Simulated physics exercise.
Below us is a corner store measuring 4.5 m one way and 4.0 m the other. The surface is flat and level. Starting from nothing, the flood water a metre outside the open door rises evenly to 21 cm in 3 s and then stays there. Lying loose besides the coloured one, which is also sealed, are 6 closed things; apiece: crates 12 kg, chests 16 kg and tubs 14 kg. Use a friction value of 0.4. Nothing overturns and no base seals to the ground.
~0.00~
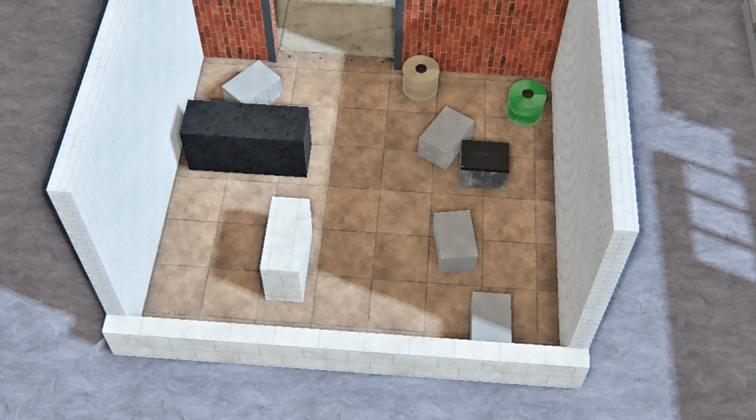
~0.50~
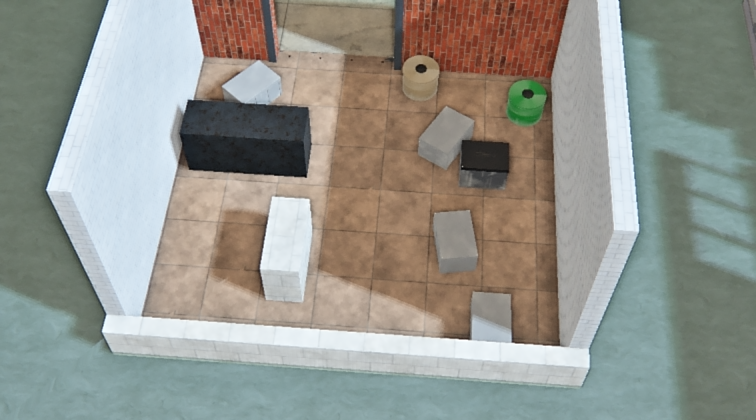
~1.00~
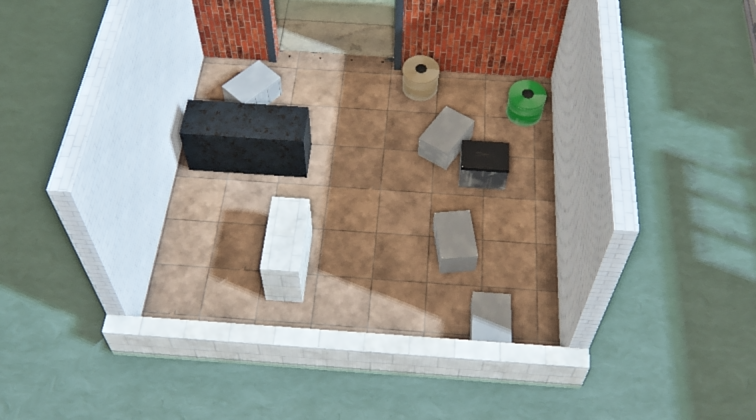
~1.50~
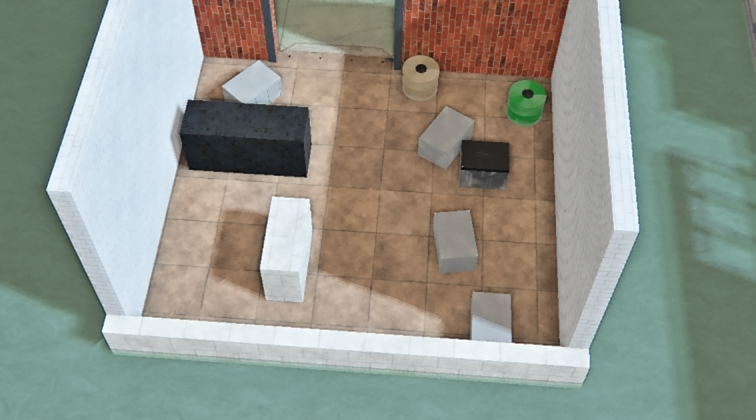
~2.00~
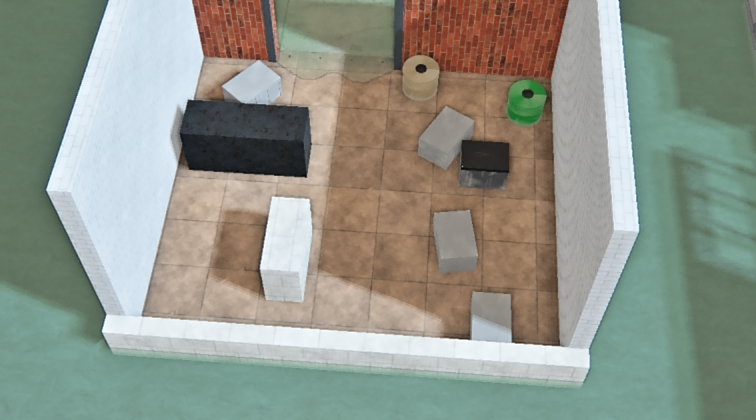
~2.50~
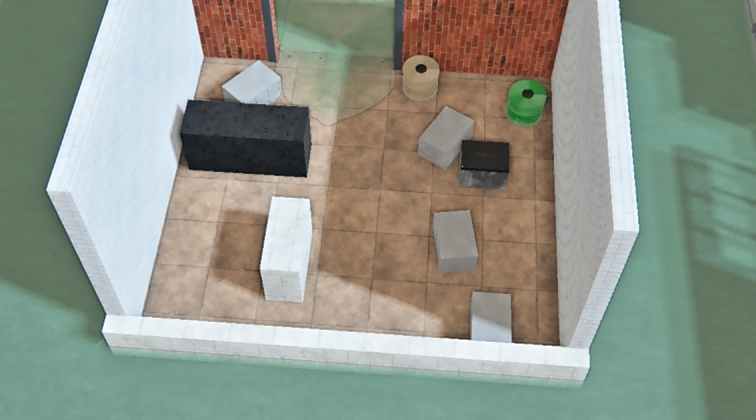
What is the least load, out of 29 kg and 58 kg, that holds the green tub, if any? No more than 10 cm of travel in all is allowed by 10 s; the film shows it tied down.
It looks like the smaller mass already suffices.
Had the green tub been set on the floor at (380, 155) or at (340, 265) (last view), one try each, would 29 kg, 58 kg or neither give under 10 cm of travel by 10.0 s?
Log: Try 1 the heavier pick is required; try 2 the lighter pick works.
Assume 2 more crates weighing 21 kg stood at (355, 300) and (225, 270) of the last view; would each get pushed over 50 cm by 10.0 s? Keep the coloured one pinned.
First one: Beyond the limit; second one: Inside the limit.
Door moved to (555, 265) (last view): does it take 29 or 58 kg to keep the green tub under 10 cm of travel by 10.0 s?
In that case the smaller load will do.
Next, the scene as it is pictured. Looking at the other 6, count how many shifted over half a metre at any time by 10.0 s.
The count comes to 2.
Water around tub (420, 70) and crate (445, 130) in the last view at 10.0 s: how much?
Around 4 cm and 7 cm.
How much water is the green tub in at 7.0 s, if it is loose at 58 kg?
0 cm, roughly.
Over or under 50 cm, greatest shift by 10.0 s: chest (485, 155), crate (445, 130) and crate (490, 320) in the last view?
Well, that's below half a metre, below half a metre, and beyond half a metre.
After 3.5 s the green tub would be 0 cm from its start with 29 kg and 0 cm from its start with 58 kg; 0 cm of water round it then.
After 4.5 s the green tub would be 0 cm from its start with 29 kg and 0 cm from its start with 58 kg; 0 cm of water round it then.
After 7.0 s the green tub would be 0 cm from its start with 29 kg and 0 cm from its start with 58 kg; 0 cm of water round it then.
After 10.0 s the green tub would be 0 cm from its start with 29 kg and 0 cm from its start with 58 kg; 8 cm of water round it then.
